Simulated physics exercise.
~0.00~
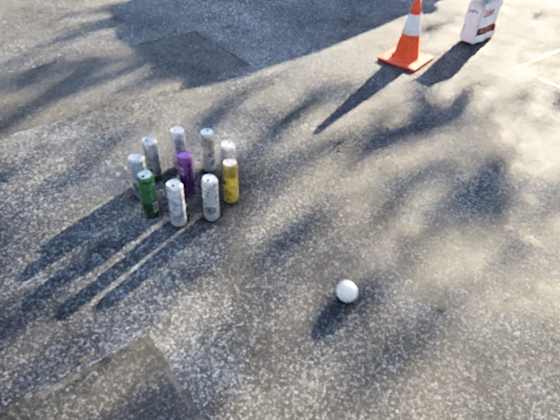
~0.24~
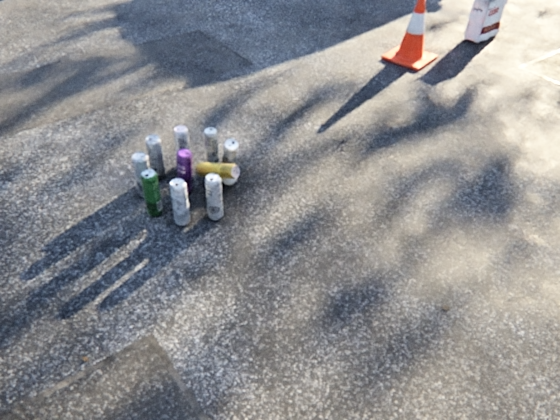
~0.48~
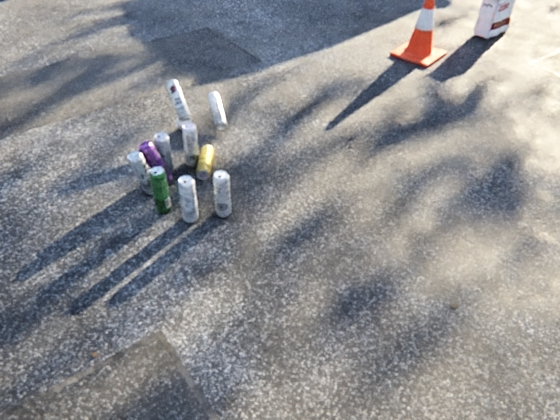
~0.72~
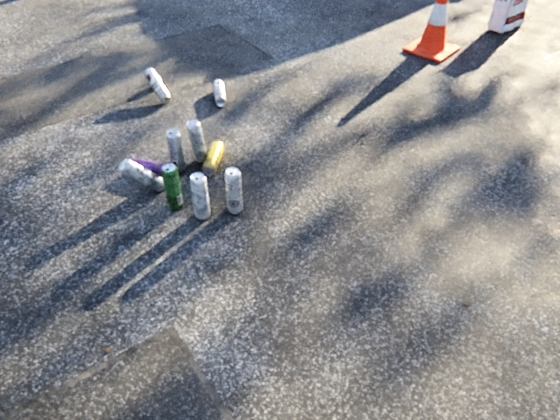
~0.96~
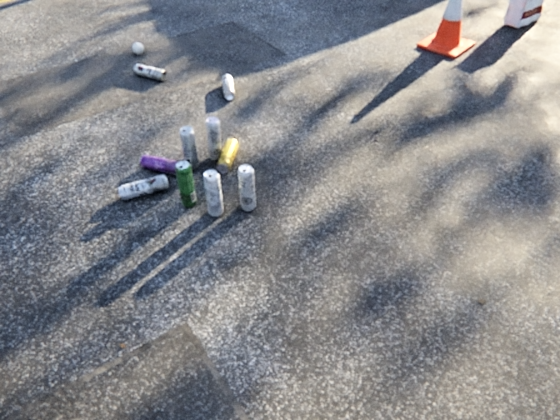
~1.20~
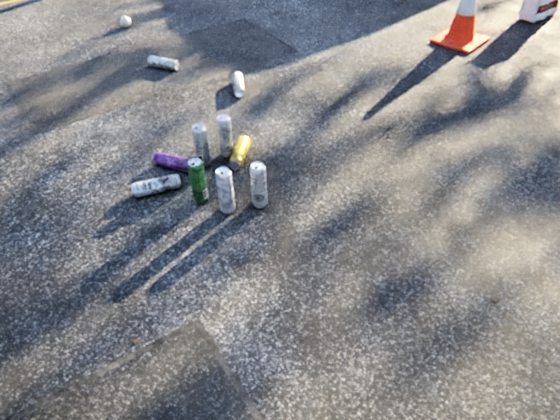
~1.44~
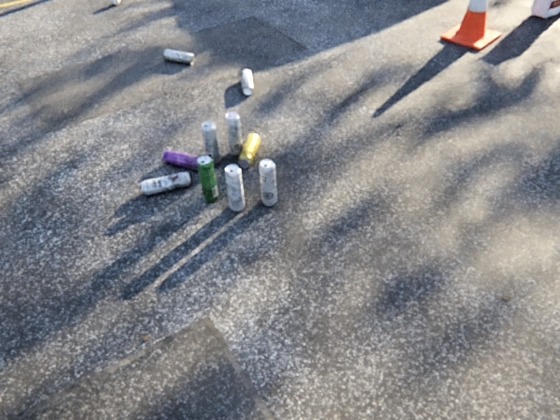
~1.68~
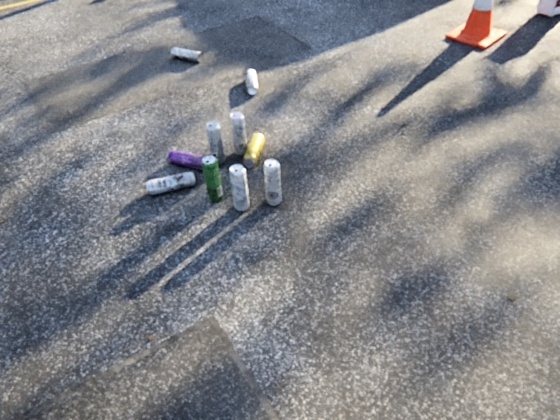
On sunlit pavement, a white ball rolls into grouped tubes, toppling five, including the yellow one.
